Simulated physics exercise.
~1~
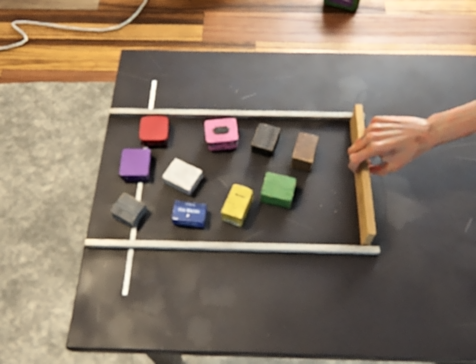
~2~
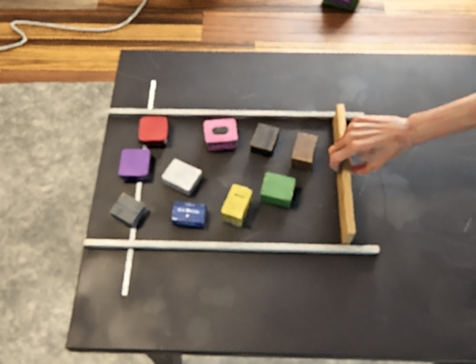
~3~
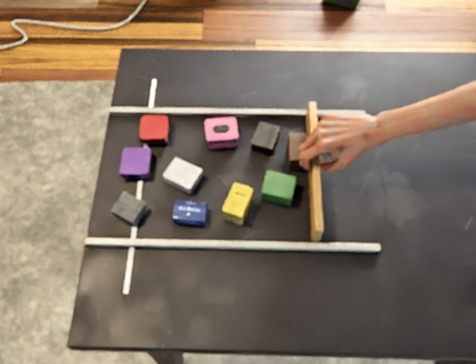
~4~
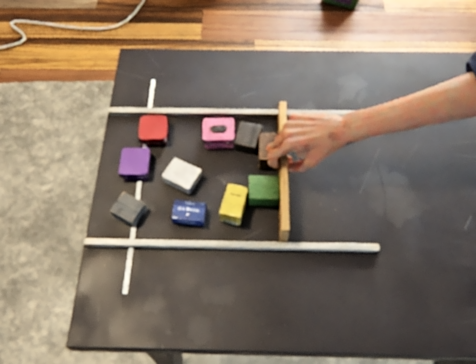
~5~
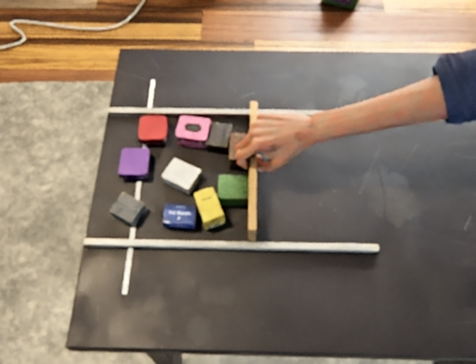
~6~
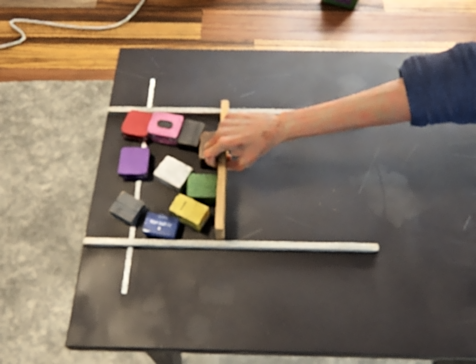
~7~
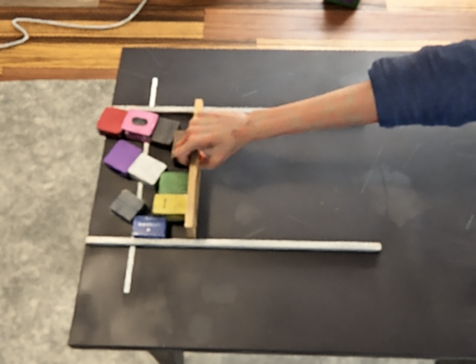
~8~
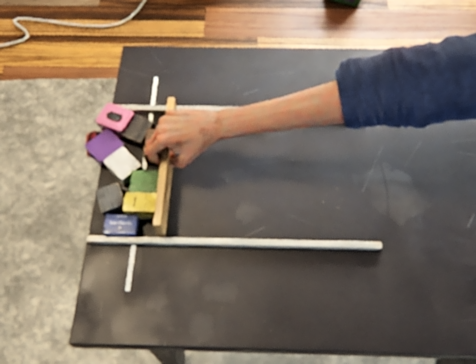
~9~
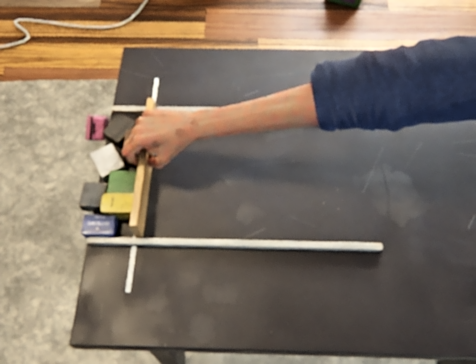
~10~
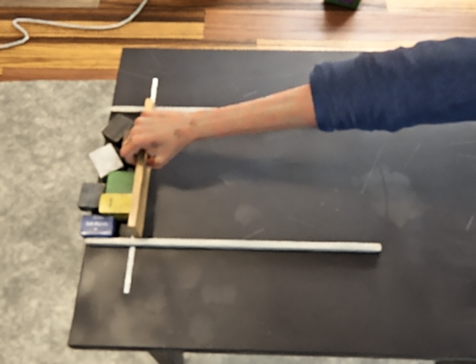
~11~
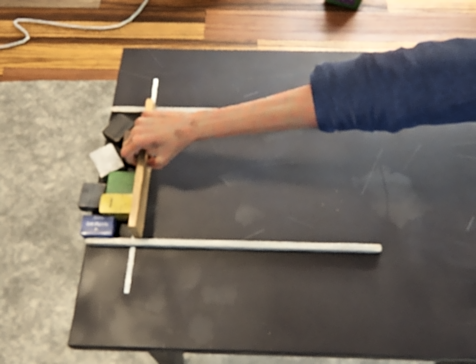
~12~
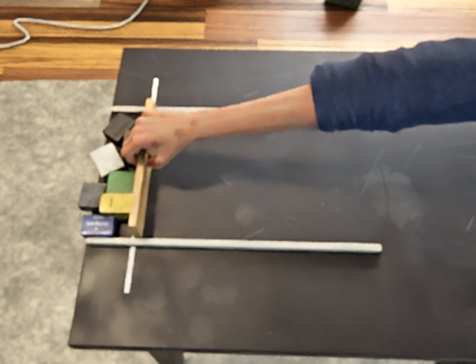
On a dark table, a hand slides a board left, pushing three blocks off the edge.
